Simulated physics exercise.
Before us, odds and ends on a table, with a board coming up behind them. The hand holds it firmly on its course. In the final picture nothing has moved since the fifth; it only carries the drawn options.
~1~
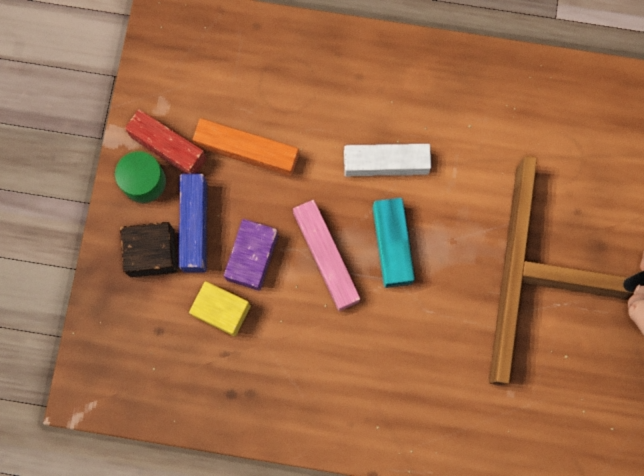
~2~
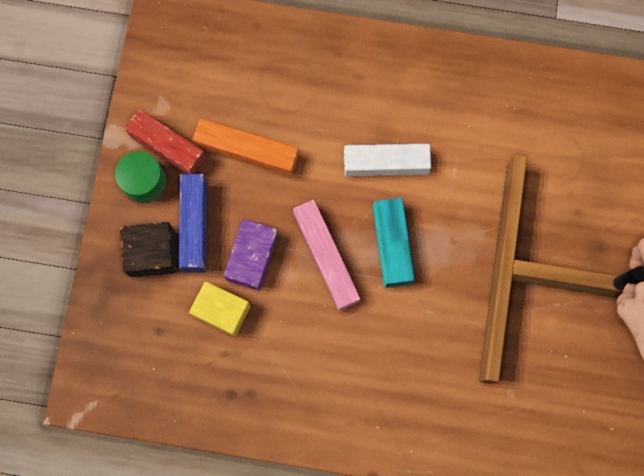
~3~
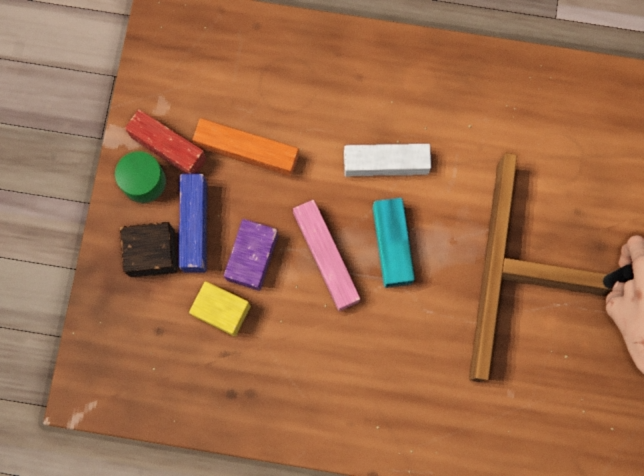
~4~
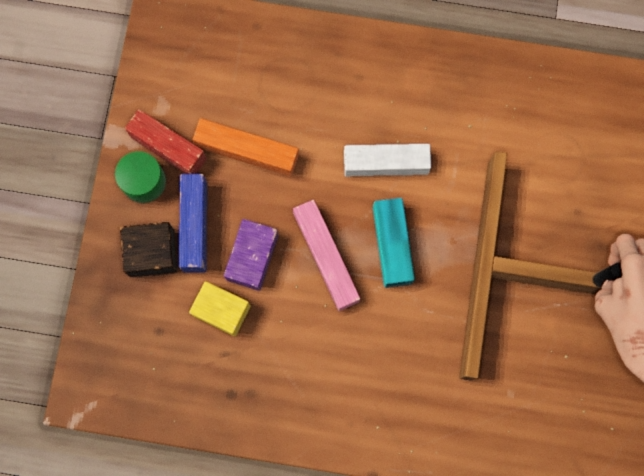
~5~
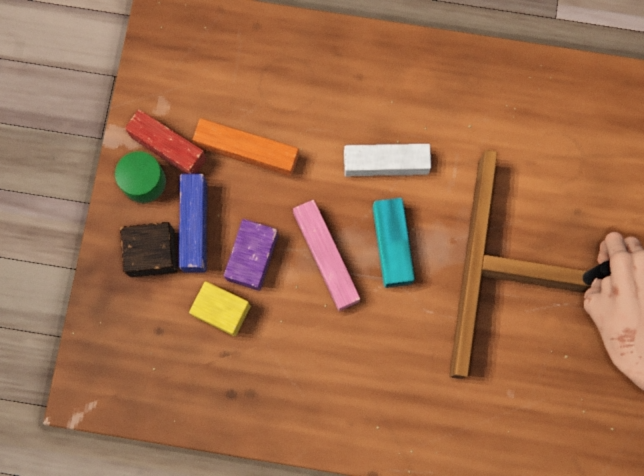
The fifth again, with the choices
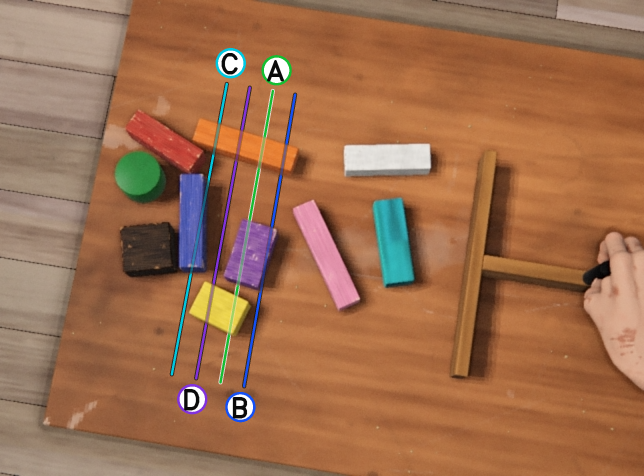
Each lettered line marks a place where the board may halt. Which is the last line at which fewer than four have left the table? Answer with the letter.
No fourth one falls up to C.
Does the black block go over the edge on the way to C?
Yes.
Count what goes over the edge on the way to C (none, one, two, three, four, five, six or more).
In all, three.
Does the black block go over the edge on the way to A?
No.
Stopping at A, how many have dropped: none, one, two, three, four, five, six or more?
By then, none.
On the marked copy, A at (247, 233); B at (270, 236); C at (200, 225); D at (224, 229).
Taking C. A third of the way, board (376, 245); white bar (340, 148); pink bar (317, 257).
Two thirds of the way, board (276, 229); orange bar (155, 110); black block (130, 246).
When it is over, board (201, 217); black block over the edge; green tin over the edge; three fallen.
As for the rest, A is within the limit but short; B is within the limit but short; D is within the limit but short.
